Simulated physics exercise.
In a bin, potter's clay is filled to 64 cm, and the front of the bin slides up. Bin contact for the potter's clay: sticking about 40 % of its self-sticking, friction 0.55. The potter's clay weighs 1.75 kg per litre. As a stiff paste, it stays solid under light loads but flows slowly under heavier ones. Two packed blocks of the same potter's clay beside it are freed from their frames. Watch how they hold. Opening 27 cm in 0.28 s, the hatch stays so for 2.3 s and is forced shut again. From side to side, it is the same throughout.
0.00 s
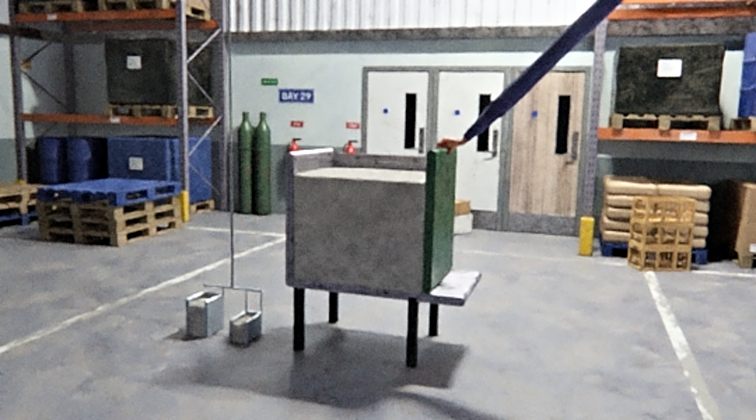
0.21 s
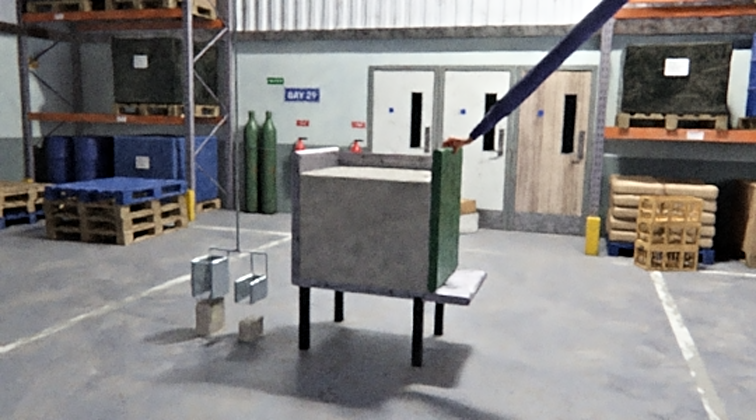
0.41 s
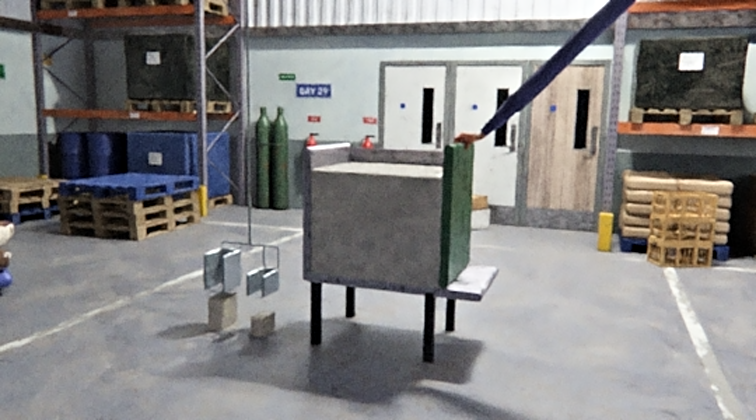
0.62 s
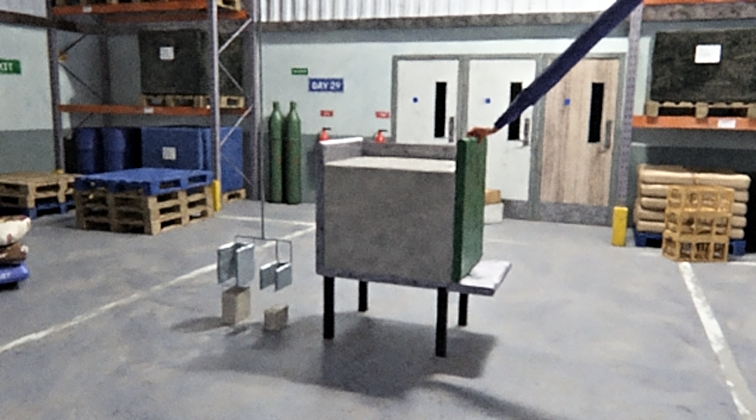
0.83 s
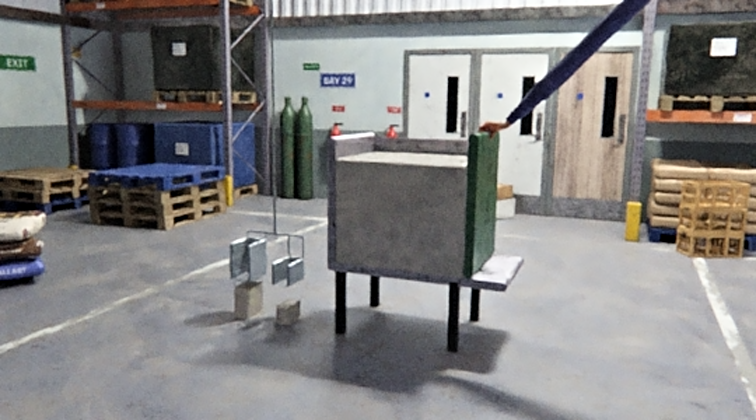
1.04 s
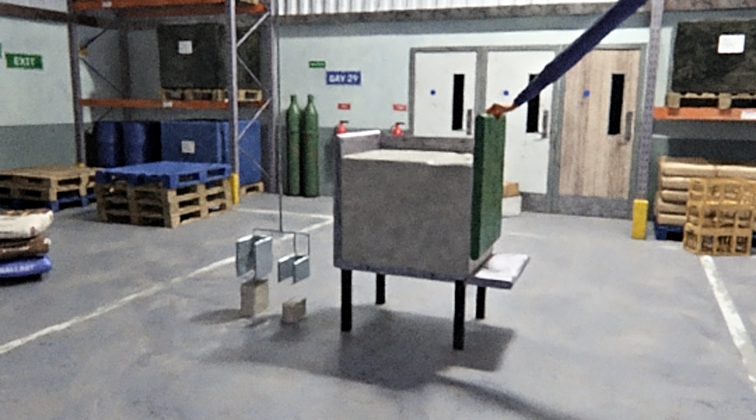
In a warehouse bay, two small open holders rose off a pair of grey blocks on the floor, and then the green front of a clay-filled bin slid up slightly while the clay stayed still.
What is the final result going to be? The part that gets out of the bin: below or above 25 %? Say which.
The answer is below.
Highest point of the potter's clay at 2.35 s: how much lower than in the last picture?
0 cm.
By 1.64 s, the hatch is 27 cm open and 3 % is out.
By 2.35 s, the hatch is 27 cm open and 6 % is out.
By 3.06 s, the hatch is 27 cm open and 6 % is out.
By 3.77 s, the hatch is 6.9 cm open and 9 % is out.
By 4.43 s, at the end, the hatch is shut and 9 % is out.
